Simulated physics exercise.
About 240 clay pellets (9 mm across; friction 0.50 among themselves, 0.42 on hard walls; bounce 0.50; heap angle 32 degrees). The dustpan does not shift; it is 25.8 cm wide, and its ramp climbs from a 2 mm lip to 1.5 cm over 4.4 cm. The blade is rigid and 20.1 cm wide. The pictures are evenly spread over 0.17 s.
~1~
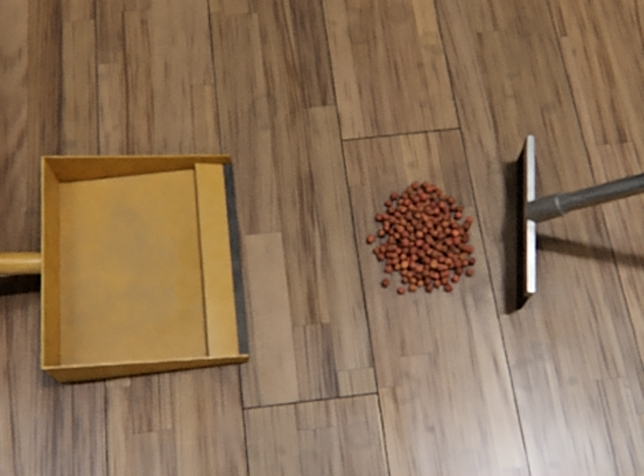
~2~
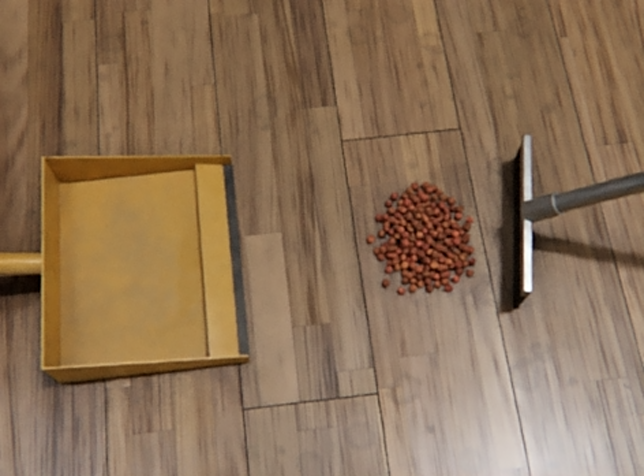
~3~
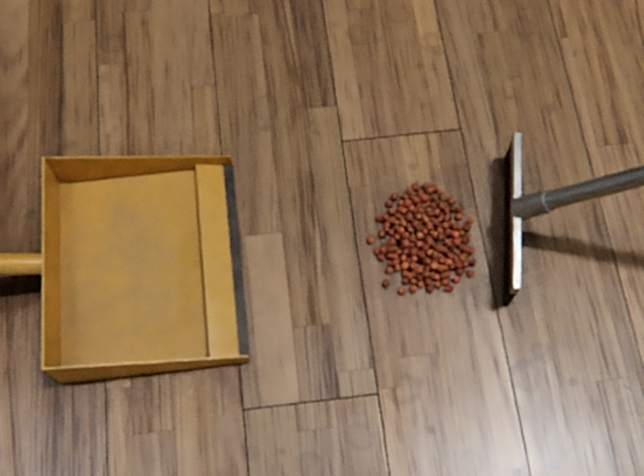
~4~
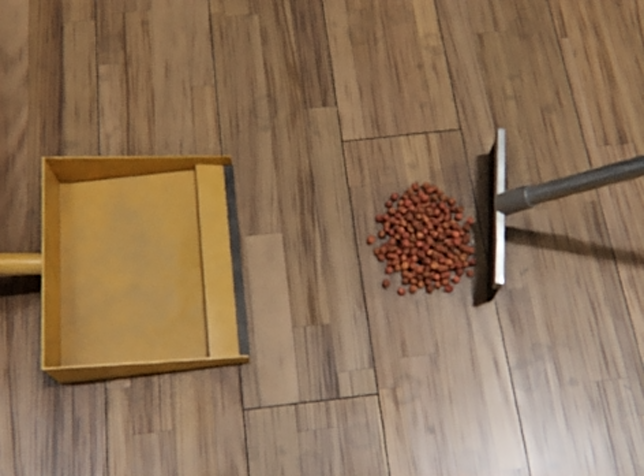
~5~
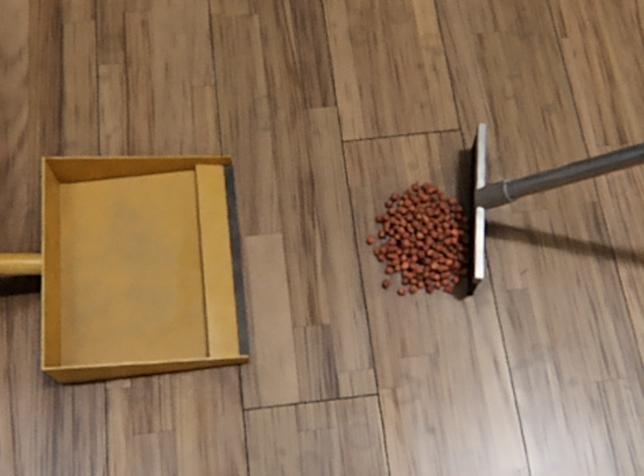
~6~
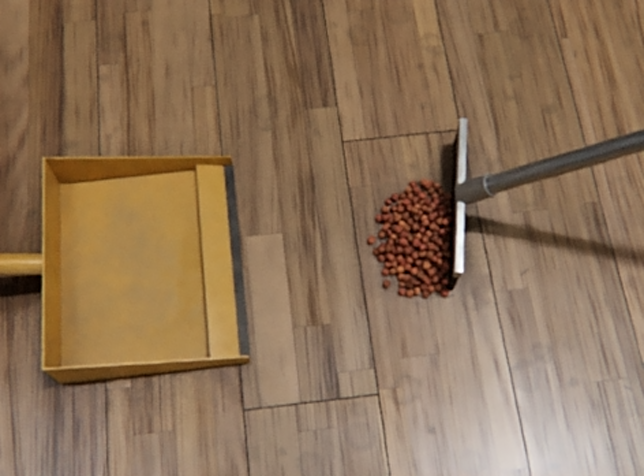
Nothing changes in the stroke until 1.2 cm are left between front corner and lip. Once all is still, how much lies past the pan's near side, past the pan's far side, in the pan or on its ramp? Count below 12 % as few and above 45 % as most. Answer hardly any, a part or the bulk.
Near side hardly any, far side a part, pan a part.
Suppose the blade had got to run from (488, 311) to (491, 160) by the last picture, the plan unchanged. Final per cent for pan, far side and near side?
Pan 10, far 0, near 5.
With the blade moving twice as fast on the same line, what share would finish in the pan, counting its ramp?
In that case some 40 per cent.
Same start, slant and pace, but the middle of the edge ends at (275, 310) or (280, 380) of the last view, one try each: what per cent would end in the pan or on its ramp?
About 20 and 5 per cent.
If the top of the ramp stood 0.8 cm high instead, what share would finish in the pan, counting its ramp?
It would be near 35 per cent.
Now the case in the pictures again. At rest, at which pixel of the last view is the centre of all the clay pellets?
Around (236, 193).
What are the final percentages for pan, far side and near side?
Near side 0, far side 25, pan 30.
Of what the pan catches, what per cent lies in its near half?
About 0 per cent.
Then, 0.20 s after the last picture, middle of the blade 15 cm from the lip; 0 % over the lip, far side 5 %, near side 0 %.
Then, 0.32 s after the last picture, middle of the blade 7 cm from the lip; 0 % over the lip, far side 15 %, near side 0 %.
Then, 0.58 s after the last picture, middle of the blade 3 cm from the lip; 30 % over the lip, far side 25 %, near side 0 %.
In the end, near side 0 %, far side 25 %, pan 30 %, in front of the lip or behind the blade 45 %.
